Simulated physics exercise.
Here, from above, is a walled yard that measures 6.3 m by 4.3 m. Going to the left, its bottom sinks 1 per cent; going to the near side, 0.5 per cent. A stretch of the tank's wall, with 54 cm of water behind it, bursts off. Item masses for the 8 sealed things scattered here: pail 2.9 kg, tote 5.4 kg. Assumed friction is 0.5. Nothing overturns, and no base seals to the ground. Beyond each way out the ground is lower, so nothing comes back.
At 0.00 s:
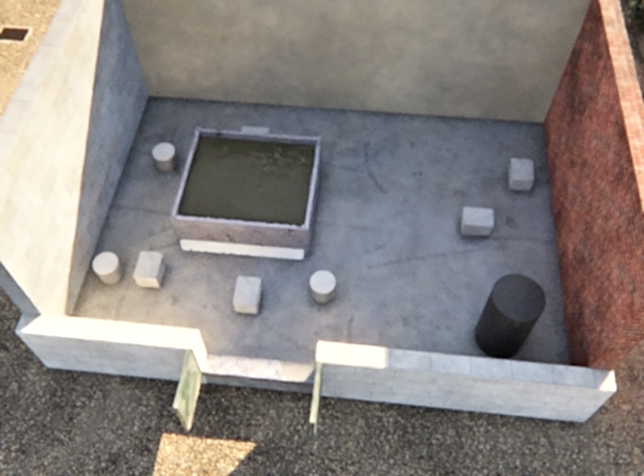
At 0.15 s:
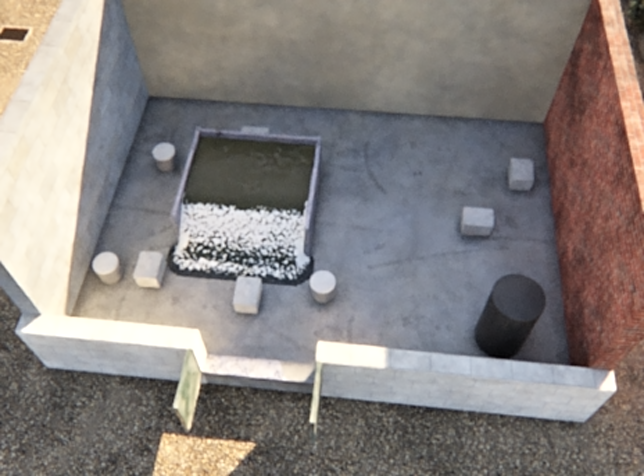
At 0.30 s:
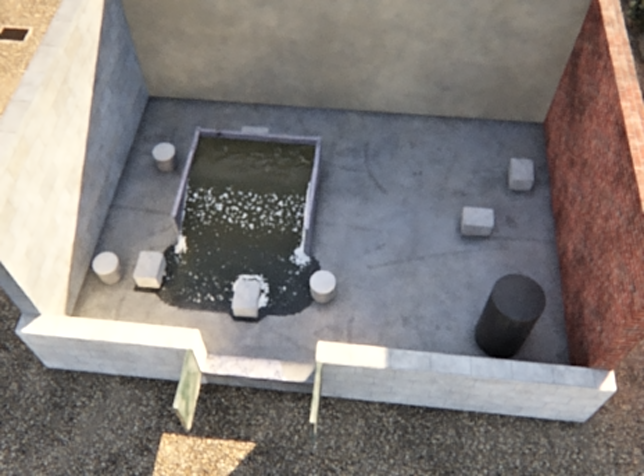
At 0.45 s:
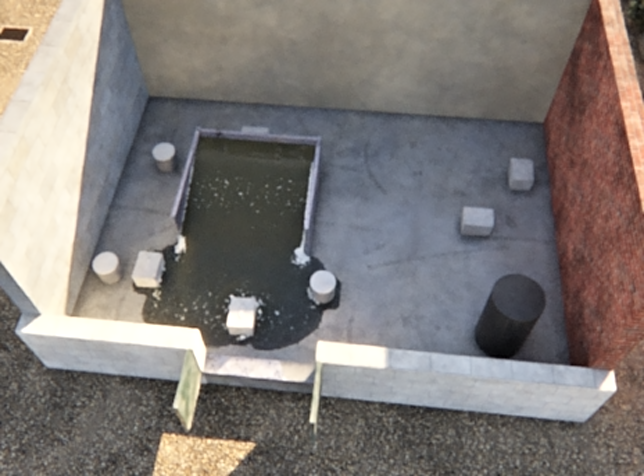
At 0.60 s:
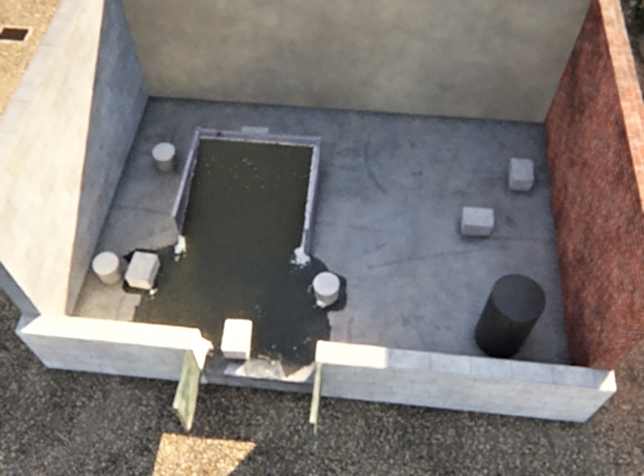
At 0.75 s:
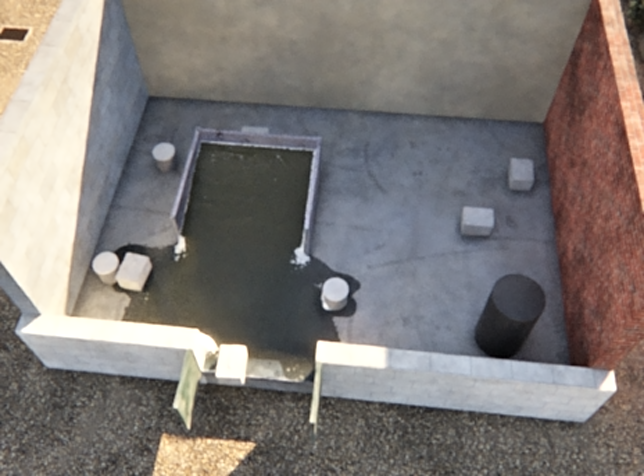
Water bursts from a tank across the walled yard and pushes several pale blocks.
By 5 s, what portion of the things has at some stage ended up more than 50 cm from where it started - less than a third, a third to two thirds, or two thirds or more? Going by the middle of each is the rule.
A third to two thirds.
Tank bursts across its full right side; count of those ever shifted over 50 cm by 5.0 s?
That gives 2 of them.
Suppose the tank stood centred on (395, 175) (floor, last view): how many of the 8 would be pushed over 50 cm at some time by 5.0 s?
In that case 6 of them.
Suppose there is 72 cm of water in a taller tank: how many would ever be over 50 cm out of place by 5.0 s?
It would come to 5 of them.
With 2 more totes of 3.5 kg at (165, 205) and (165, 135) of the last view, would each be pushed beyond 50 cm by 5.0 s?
Listed in order, the answers are beyond half a metre followed by beyond half a metre.
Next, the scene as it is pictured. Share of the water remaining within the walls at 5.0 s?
Around 54 per cent of the water is still in there.
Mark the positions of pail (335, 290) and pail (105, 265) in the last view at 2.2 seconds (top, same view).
Near (382, 311) and (143, 215).
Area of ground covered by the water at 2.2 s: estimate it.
Around 10.5 m2 of it.
After 1.1 s 2 of 8 are over 50 cm from their spots; 0 afloat.
After 2.2 s 3 of 8 are over 50 cm from their spots; 0 afloat.
After 3.5 s 5 of 8 are over 50 cm from their spots; 2 afloat.
After 5.0 s 5 of 8 are over 50 cm from their spots, and 5 have been at some point; 1 afloat.
